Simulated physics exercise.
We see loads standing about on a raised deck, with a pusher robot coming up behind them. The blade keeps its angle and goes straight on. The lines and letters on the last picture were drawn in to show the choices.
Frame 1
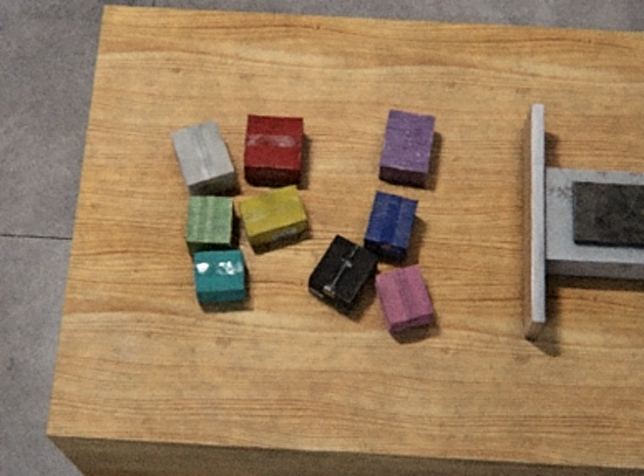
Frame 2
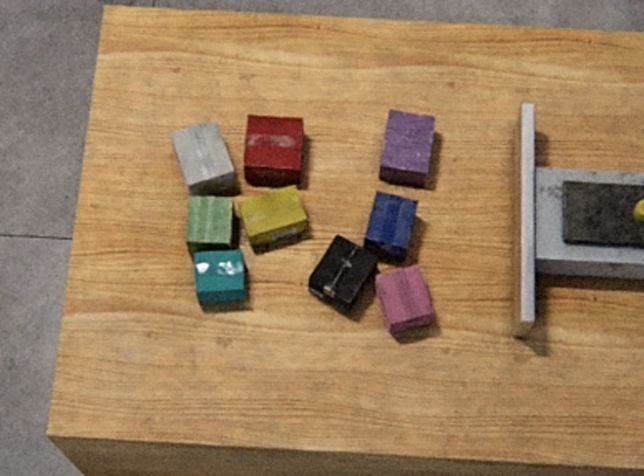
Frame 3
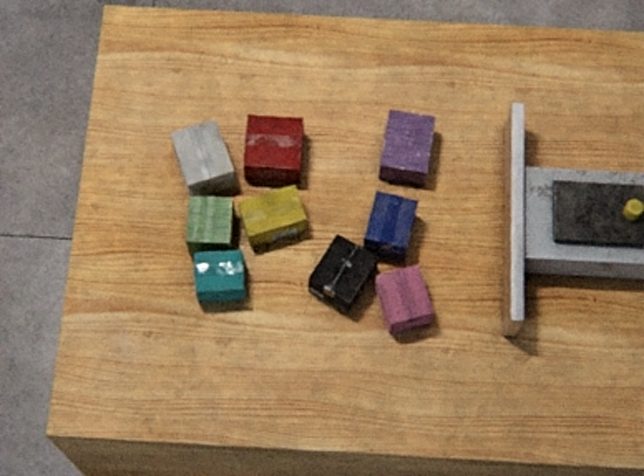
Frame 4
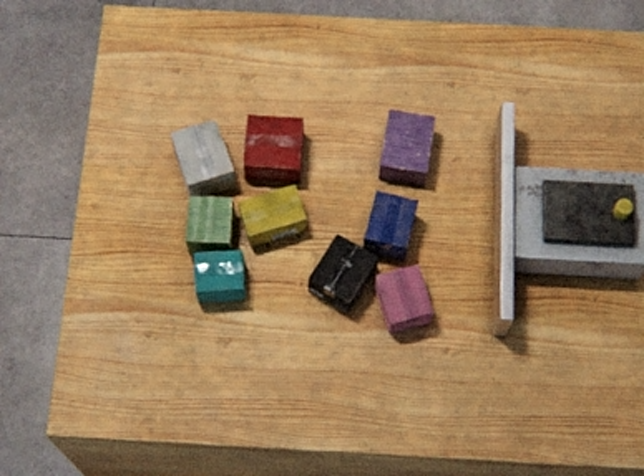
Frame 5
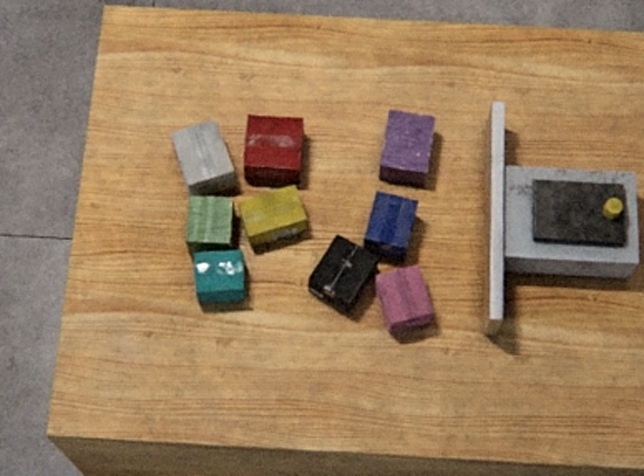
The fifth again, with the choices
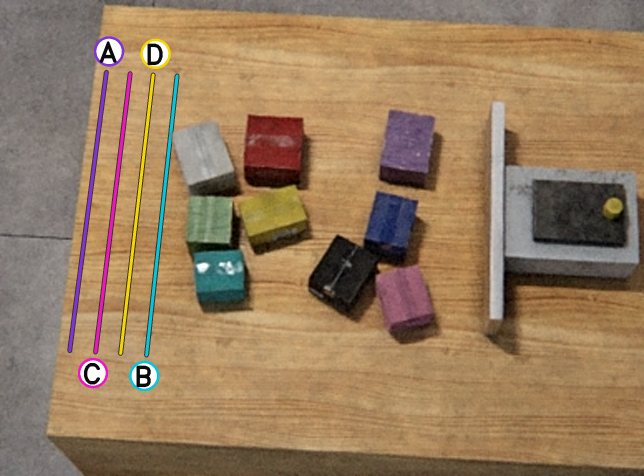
On a wooden deck above a grey floor, nine small coloured boxes sit still in a loose cluster while a grey pusher machine with a wide, flat front plate slides slowly left toward them from the right, touching none.
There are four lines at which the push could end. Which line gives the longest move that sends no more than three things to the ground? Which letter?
Up to line B.
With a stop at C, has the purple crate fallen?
No.
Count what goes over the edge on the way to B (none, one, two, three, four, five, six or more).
In all, three.
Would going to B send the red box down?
No.
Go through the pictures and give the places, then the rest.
Purple crate (407, 148); pink box (404, 300); green crate (211, 227), in the first frame.
Robot (602, 213); red box (275, 149), in the second frame.
Robot (592, 212); black box (344, 273), in the third frame.
Robot (581, 212); turquoise box (220, 277), in the fourth frame.
Robot (571, 211); purple crate (407, 148); pink box (404, 300); green crate (211, 227), in the fifth frame.
On the marked copy, A at (89, 206); B at (162, 210); C at (114, 207); D at (138, 208).
Following B. Soon after the start, robot (451, 205); pink box (343, 295); purple crate (349, 145).
Later, robot (329, 198); white box (126, 157); green crate (122, 219).
In the end, robot (236, 193); white box over the edge; green crate over the edge; three fallen.
As for the rest, A drops nine; C drops six; D drops six.
